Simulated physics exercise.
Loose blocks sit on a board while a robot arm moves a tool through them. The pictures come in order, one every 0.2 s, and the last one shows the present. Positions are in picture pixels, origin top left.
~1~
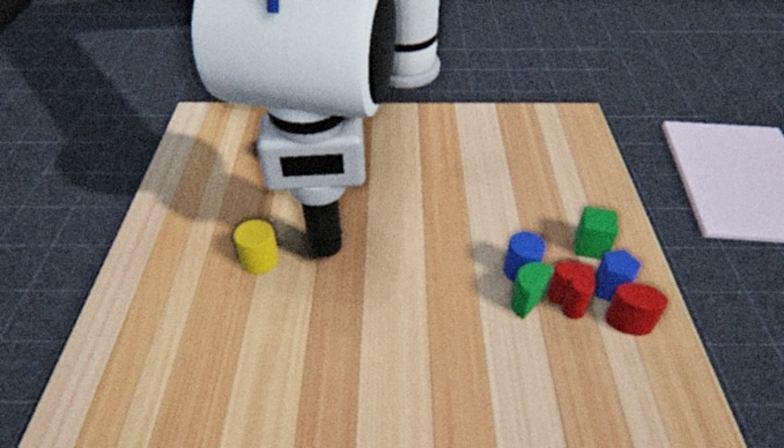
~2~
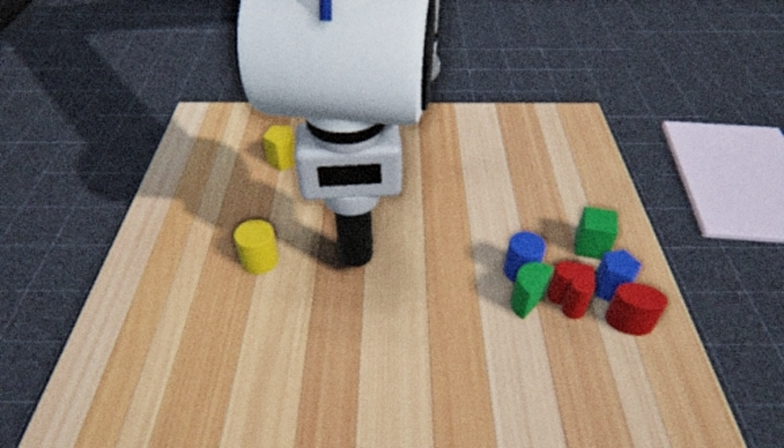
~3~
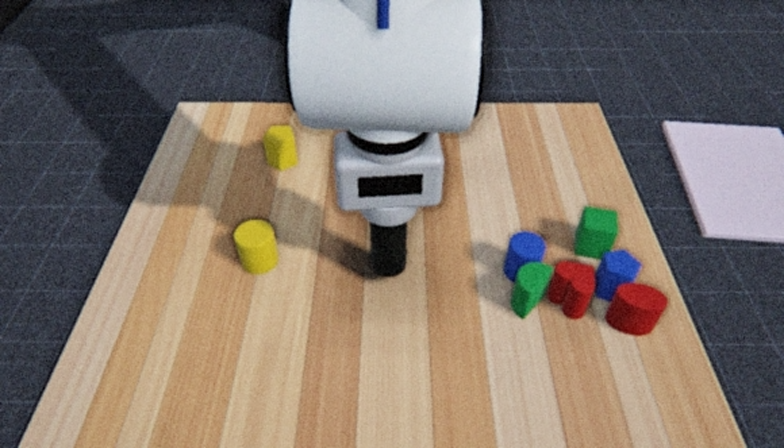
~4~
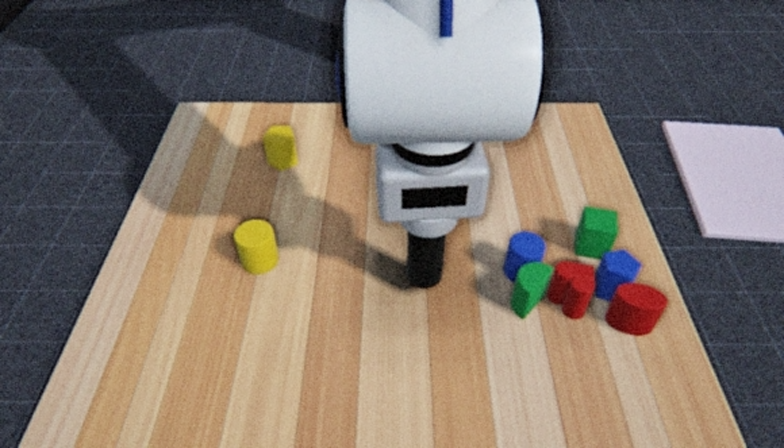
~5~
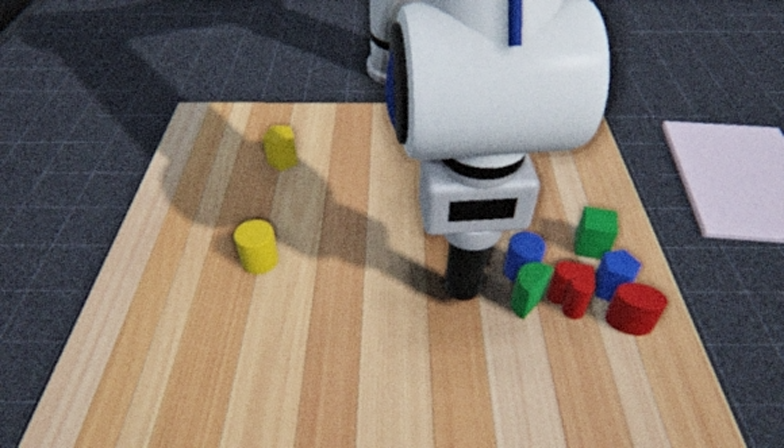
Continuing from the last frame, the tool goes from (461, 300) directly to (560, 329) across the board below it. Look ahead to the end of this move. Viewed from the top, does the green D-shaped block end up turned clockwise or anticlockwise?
It twists against the clock when seen from above.
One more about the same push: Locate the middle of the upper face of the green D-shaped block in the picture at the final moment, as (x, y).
Its top centre is at about (559, 271).
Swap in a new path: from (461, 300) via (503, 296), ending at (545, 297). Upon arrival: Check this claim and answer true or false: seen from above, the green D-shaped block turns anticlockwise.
This is true.
The first path, step by step. Halfway along, tool (513, 302); green D-shaped block (545, 273), turned 30° anticlockwise.
At the end, tool (564, 317); blue round block not moved; green D-shaped block (559, 271), turned 70° anticlockwise; red heart-shaped block (588, 270).
